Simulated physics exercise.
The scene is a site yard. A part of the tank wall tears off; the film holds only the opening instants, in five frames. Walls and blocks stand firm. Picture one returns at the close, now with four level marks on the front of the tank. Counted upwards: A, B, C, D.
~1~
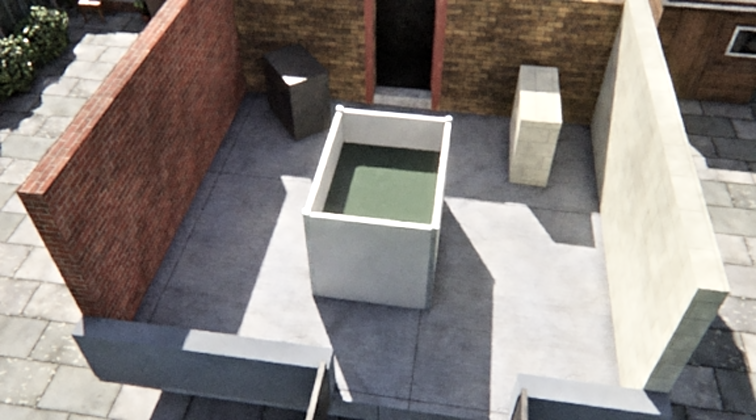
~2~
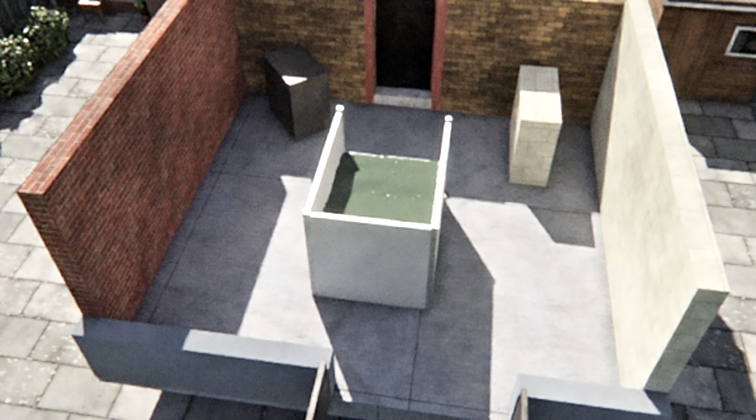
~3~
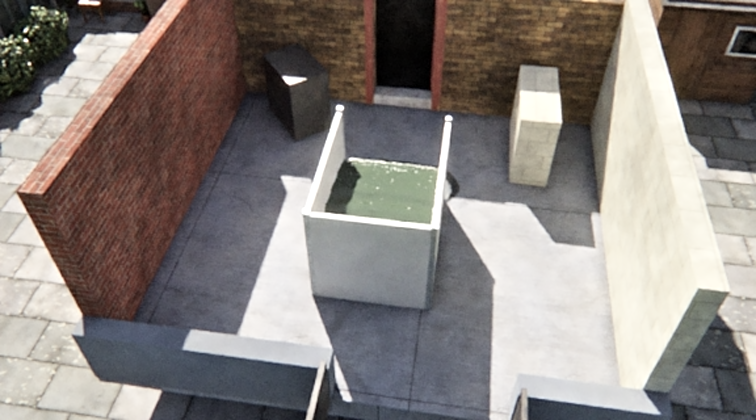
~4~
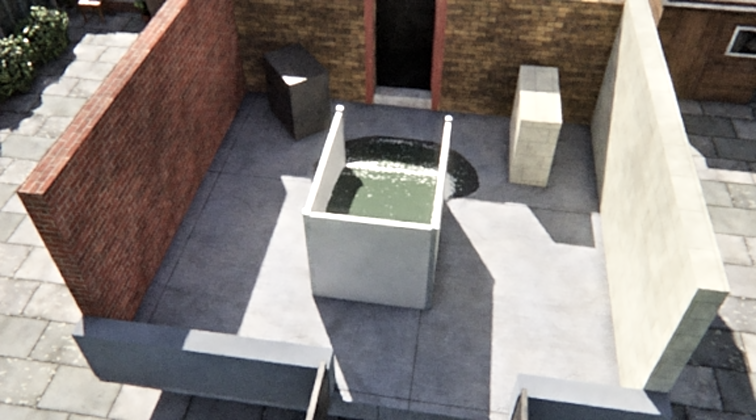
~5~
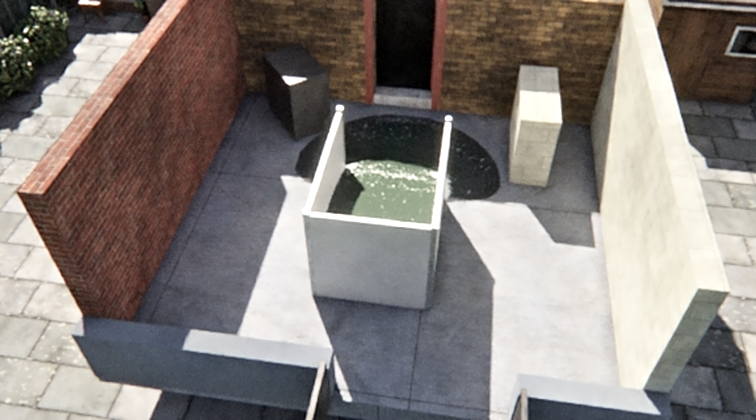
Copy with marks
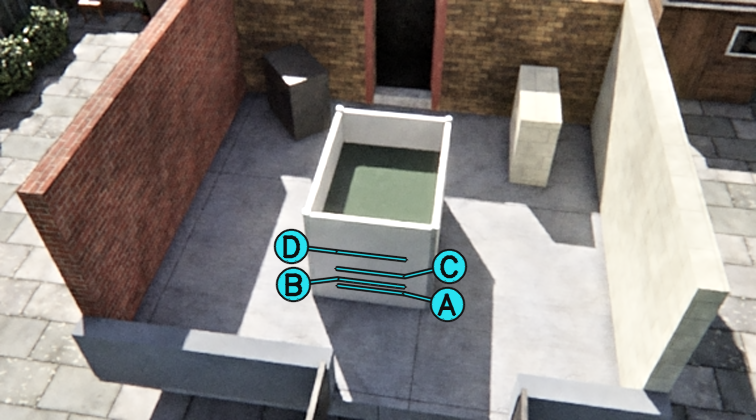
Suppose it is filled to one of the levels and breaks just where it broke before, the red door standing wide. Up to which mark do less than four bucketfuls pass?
Take B.
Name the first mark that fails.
That would be C.
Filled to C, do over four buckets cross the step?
Yes.
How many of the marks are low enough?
Two of the four.
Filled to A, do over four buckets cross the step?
No.
In cyan, A at (370, 289); B at (370, 282); C at (370, 272); D at (370, 255); from the bottom up A, B, C, D.
Choosing A, nothing gets over.
Choosing B, a splash gets over, under a bucket.
Choosing C, about 7 bucketfuls get in.
Choosing D, dozens of bucketfuls pour in.
